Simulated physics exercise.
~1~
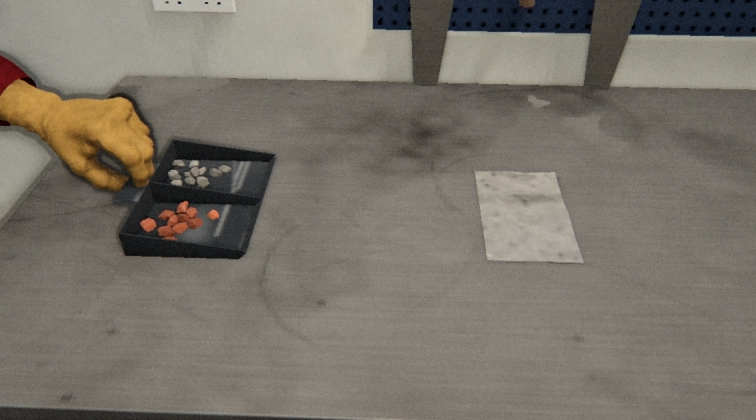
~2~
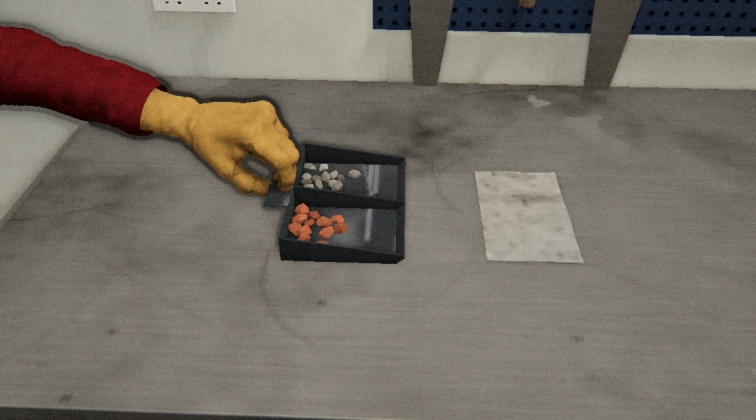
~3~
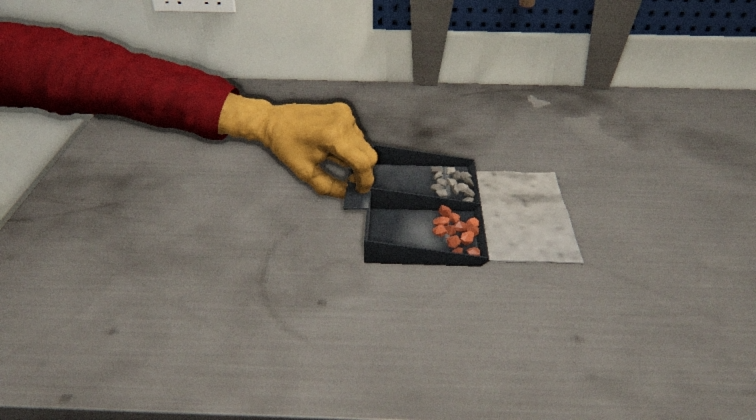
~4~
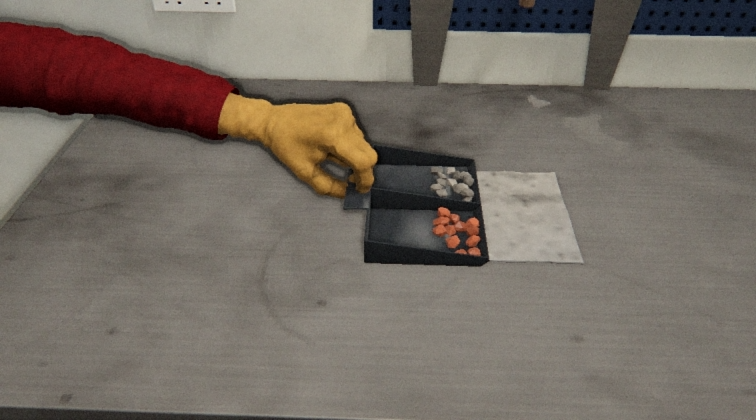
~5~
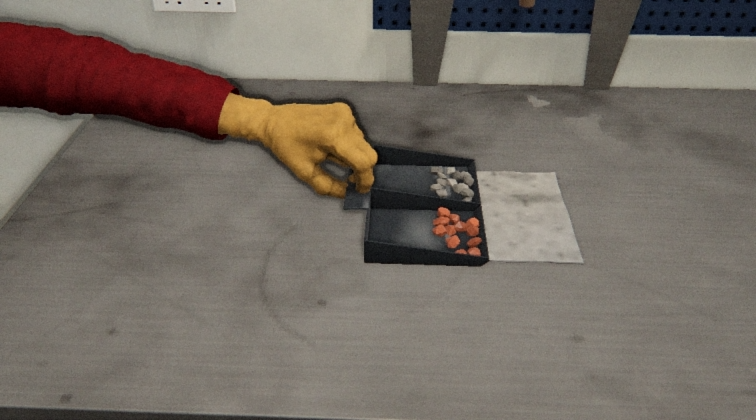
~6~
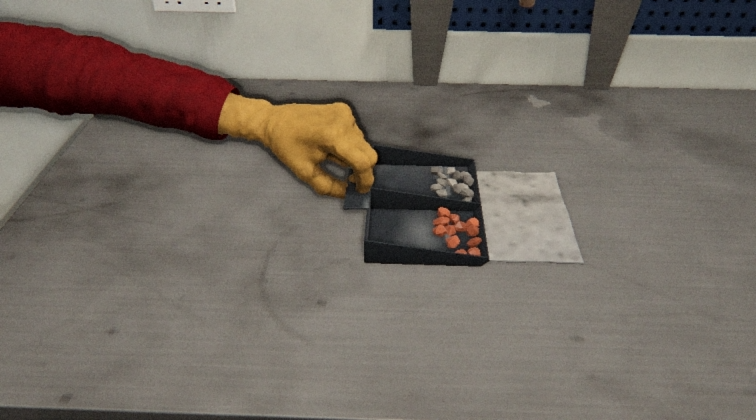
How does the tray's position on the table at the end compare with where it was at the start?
The tray starts on the left side of the table, well away from the pale slab. By the end it is farther right, resting up against the slab's left edge.
